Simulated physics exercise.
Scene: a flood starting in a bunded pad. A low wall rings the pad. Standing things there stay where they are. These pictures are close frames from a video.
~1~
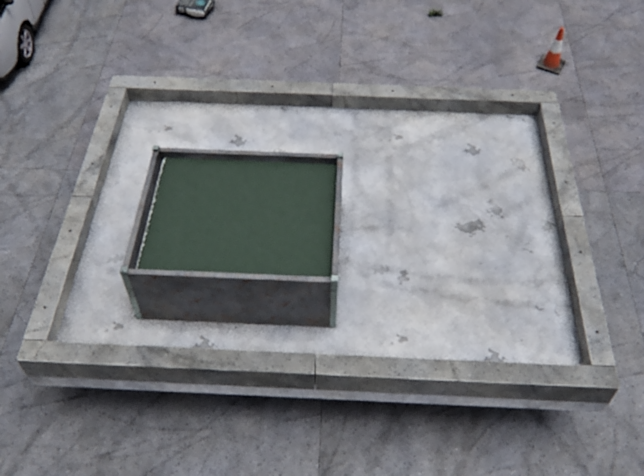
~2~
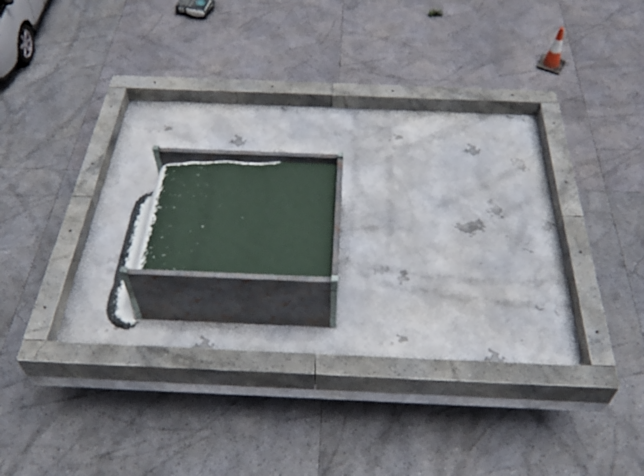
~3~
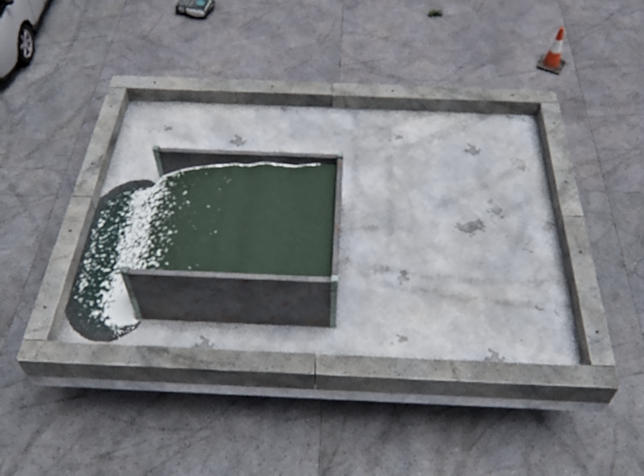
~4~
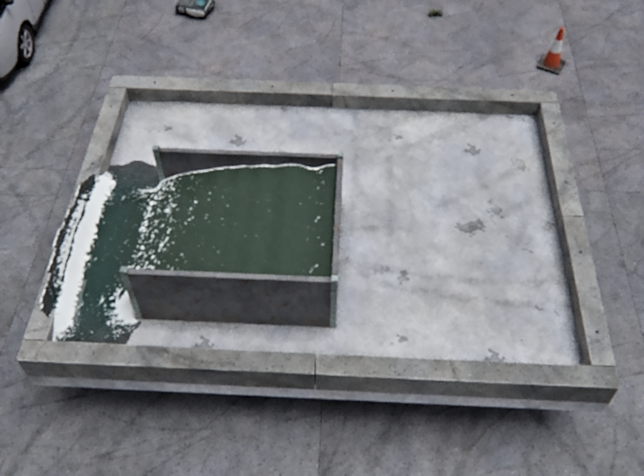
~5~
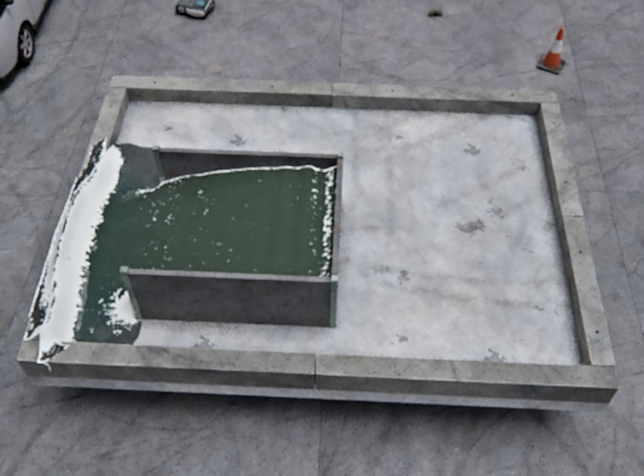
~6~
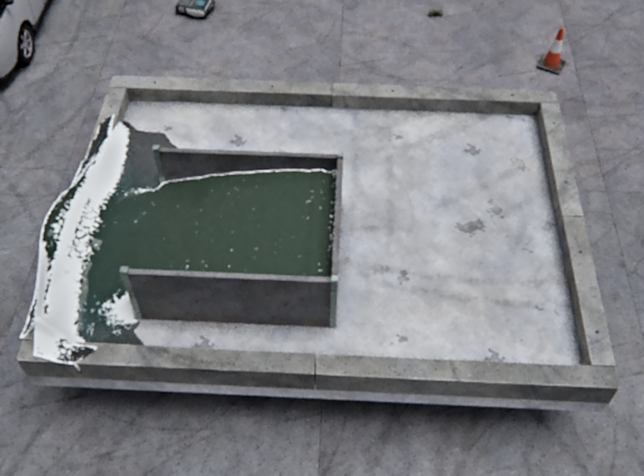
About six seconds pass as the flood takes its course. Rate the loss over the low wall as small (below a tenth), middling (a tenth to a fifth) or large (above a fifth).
Large.
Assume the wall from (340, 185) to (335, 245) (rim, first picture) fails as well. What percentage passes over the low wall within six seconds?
Roughly 10 %.
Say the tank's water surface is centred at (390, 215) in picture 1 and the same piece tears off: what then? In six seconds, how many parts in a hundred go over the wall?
About 20 per cent.
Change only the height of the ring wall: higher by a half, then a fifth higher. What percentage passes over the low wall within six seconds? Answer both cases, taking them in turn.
Lab note: Try one 16 percent; try two 28 percent.
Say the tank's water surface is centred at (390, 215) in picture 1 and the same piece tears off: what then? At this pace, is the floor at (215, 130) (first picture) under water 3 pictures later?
Outcome at that point: Inundated.
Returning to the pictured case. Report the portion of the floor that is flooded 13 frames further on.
Near 45 in a hundred.
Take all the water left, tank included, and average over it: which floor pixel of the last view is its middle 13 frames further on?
Close to (188, 237), I reckon.
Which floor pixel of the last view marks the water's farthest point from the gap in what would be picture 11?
Estimated pixel: (130, 103).
A moment on, water covers 20 % of the floor; the low wall has let 10 % over.
Next, water covers 25 % of the floor; the low wall has let 17 % over.
Then, water covers 45 % of the floor; the low wall has let 34 % over.
Later, water covers 75 % of the floor; the low wall has let 38 % over.
In the end, water covers 80 % of the floor; the low wall has let 38 % over.
